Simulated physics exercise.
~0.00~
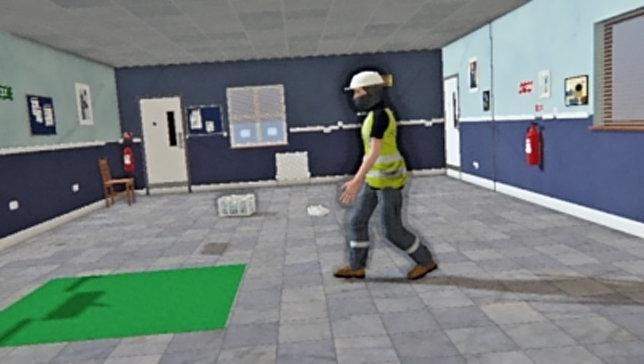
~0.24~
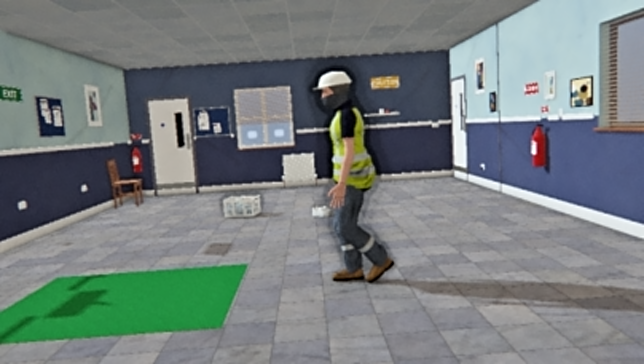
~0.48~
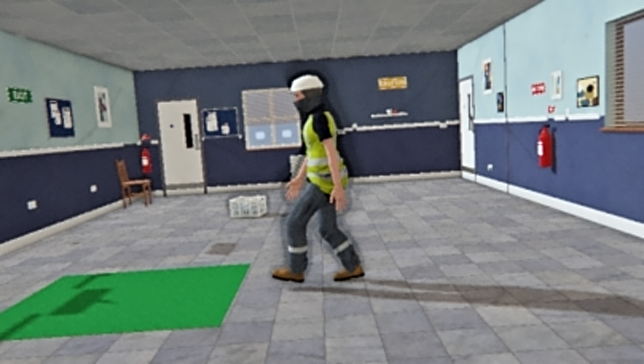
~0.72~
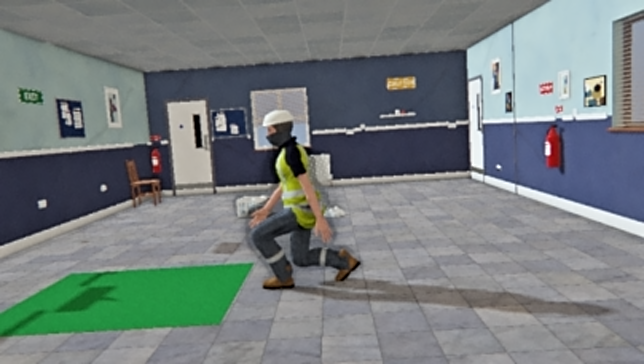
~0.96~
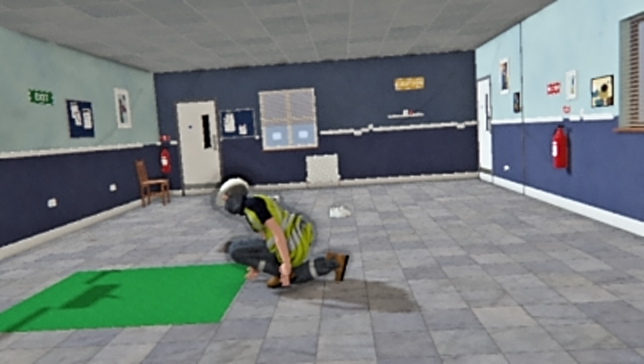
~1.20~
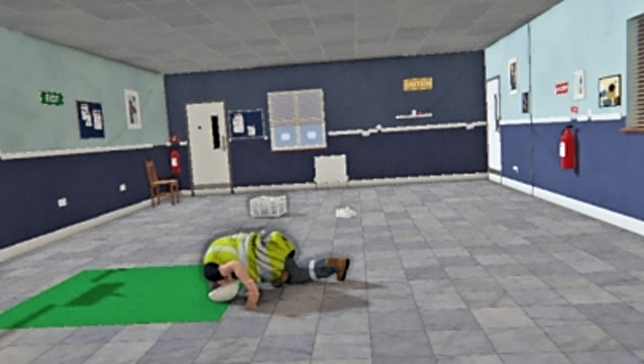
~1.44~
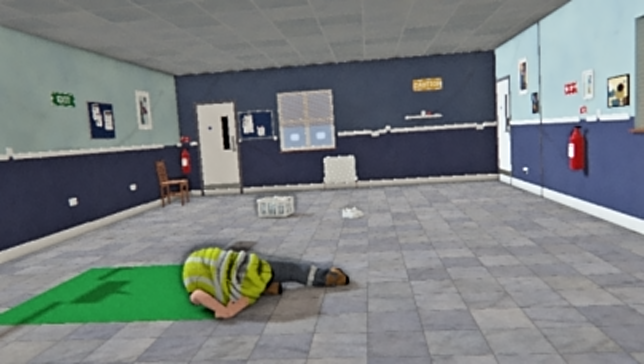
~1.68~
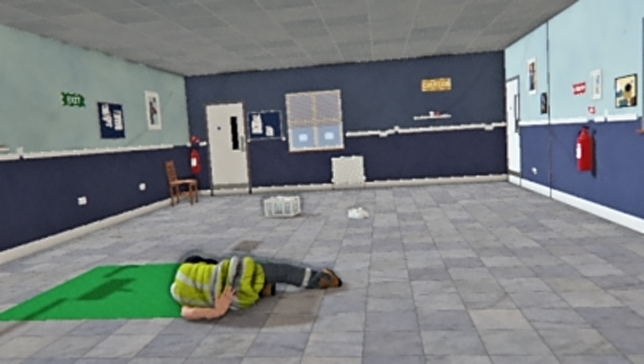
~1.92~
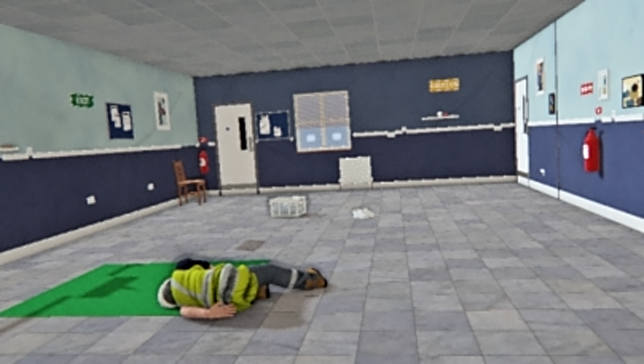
In a room with a grey tiled floor, a person in a white hard hat and yellow vest walks left toward a green mat, sinks at the knees and pitches forward, ending lying still with head and chest over the mat's edge and hips short of it.
